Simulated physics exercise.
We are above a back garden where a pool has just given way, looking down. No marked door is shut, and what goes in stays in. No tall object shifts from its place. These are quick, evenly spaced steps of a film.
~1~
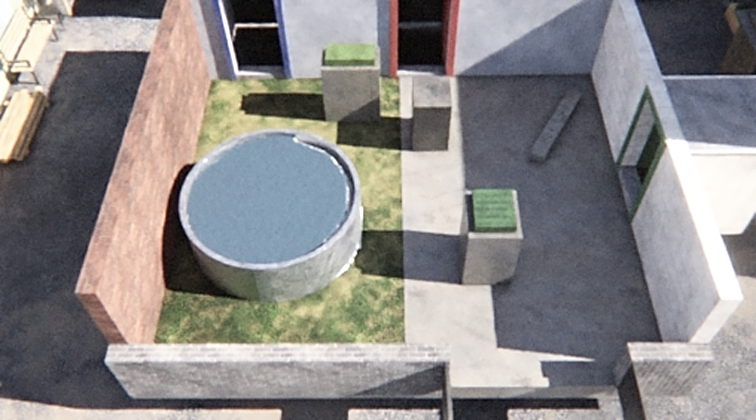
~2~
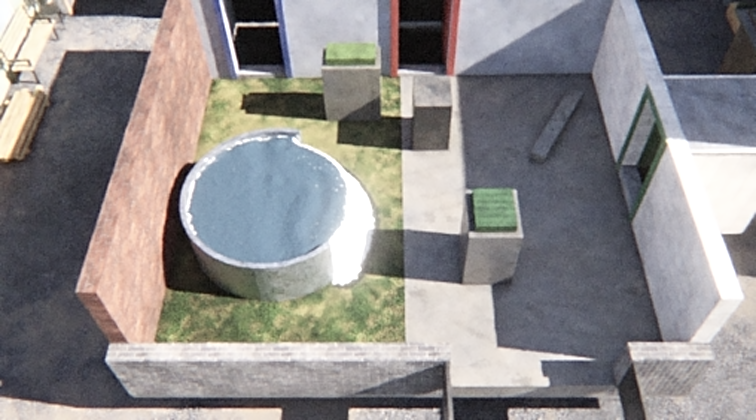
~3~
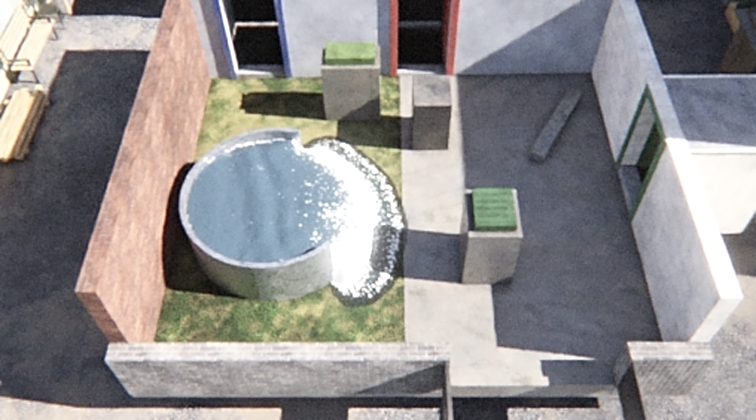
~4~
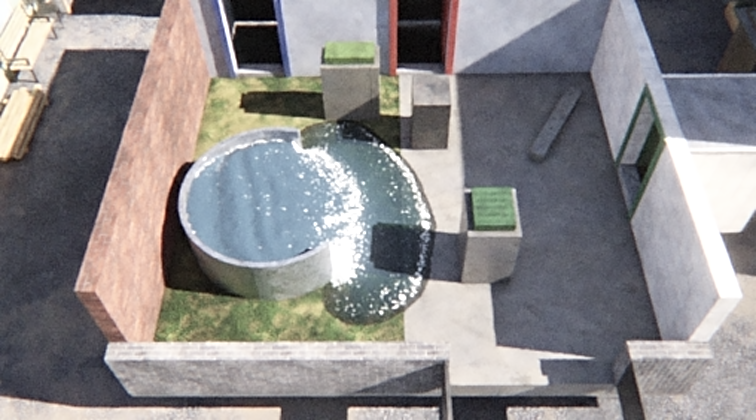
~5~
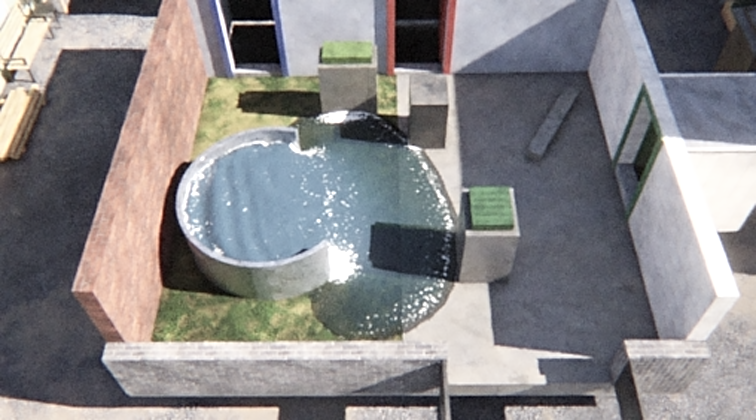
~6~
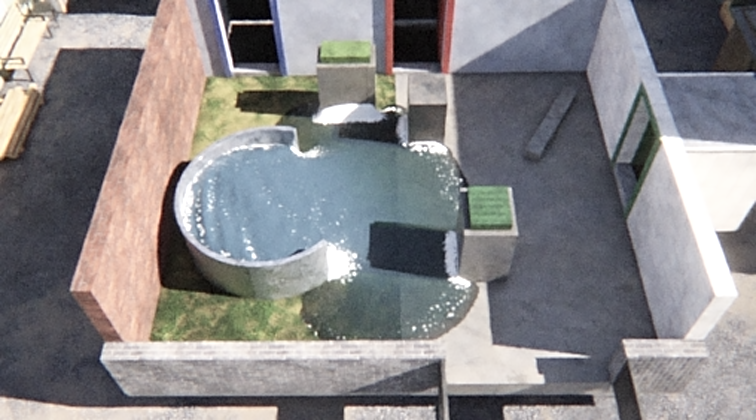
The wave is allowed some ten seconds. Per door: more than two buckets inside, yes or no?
Per door - red door: Yes, blue door: No, green door: Yes.
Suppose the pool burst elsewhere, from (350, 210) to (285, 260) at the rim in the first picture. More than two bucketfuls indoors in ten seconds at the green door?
The green one stays within it.
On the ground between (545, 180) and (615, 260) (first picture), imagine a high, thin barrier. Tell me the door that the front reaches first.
First: The red one.
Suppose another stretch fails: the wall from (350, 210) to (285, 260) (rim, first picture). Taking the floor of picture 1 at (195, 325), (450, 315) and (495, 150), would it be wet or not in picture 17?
In the order given: Swamped, swamped and untouched.
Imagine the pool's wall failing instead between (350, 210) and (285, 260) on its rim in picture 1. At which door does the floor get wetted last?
My pick is the blue-painted one.
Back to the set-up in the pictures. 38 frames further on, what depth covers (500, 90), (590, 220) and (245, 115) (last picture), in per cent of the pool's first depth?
In that order: 10, 14 and 8 per cent.
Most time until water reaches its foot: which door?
That's the blue-painted one.
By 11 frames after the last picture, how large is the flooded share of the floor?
Around 70 percent of it.
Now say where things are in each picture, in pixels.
Still water in the pool at (271, 197), in the first picture.
The front is at (340, 284), out from the gap at (355, 200), in the second picture.
The front is at (351, 302), out from the gap at (355, 202), in the third picture.
The front is at (372, 320), out from the gap at (354, 204), in the fourth picture.
The front is at (382, 335), out from the gap at (352, 204), in the fifth picture.
Water pours out at (351, 204) and has run to (416, 342), in the sixth picture.
A moment on, water covers 55 % of the floor; the red door under two buckets in, the blue door not reached, the green door not reached.
Next, water covers 70 % of the floor; the red door over two buckets in, the blue door wet at the sill, nothing in, the green door under two buckets in.
Then, water covers 80 % of the floor; the red door far over two buckets in, the blue door wet at the sill, nothing in, the green door far over two buckets in.
Later, water covers 95 % of the floor; the red door far over two buckets in, the blue door wet at the sill, nothing in, the green door far over two buckets in.
In the end, water covers 95 % of the floor; the red door far over two buckets in, the blue door wet at the sill, nothing in, the green door far over two buckets in.
